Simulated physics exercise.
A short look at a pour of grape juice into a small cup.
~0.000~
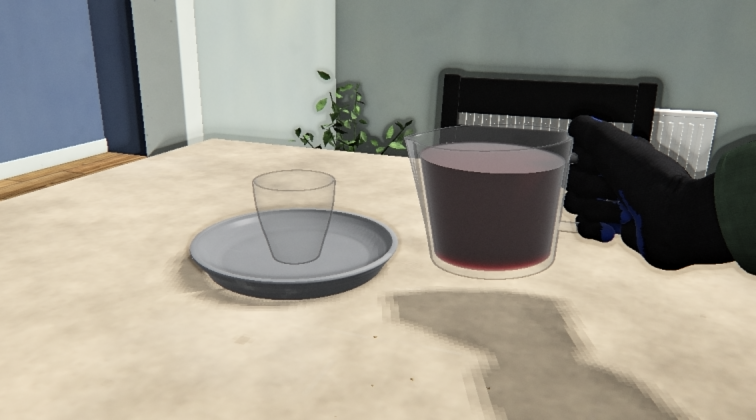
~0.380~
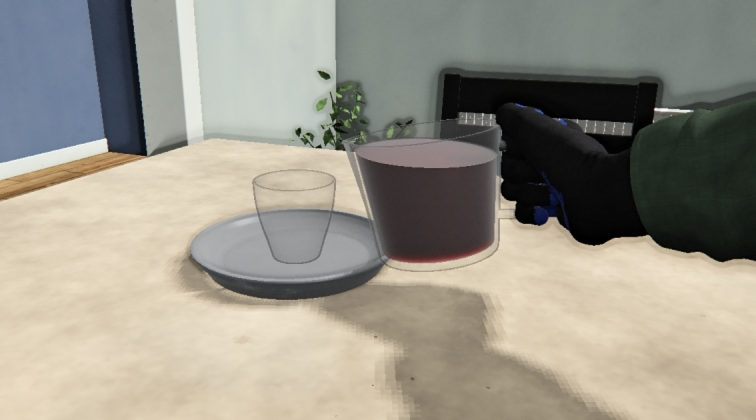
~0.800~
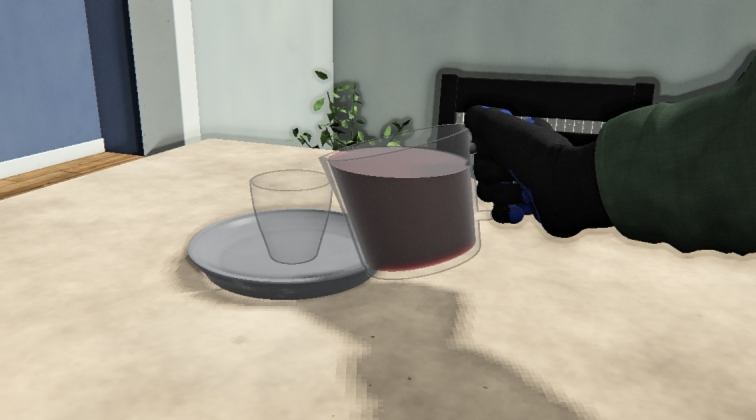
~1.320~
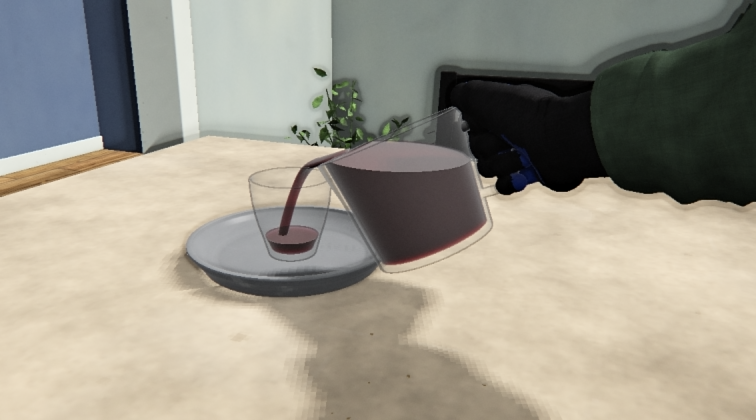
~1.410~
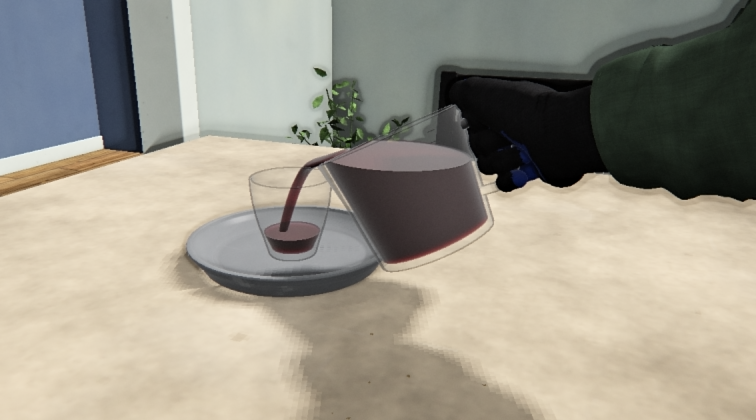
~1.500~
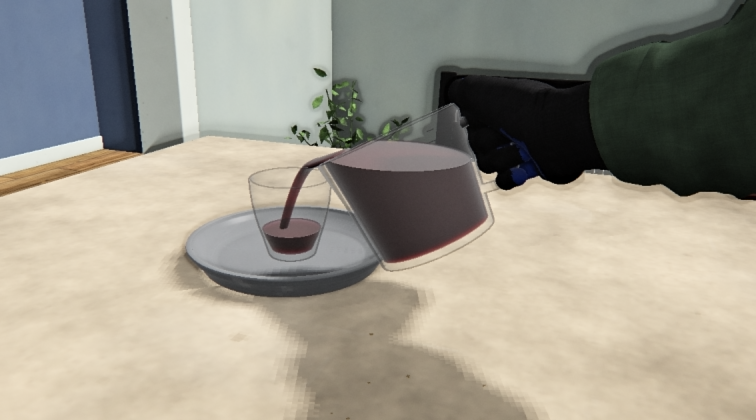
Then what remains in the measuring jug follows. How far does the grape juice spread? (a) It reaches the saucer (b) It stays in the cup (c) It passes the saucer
c.
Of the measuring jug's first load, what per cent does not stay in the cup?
That's around 70 percent.
Around 5.3 s, the cup is full to the brim; the saucer is wet, with room to spare.
Around 8.2 s, the cup is full to the brim; the saucer is nearly full.
Around 10.9 s, the cup is full to the brim; the saucer is full and running over.
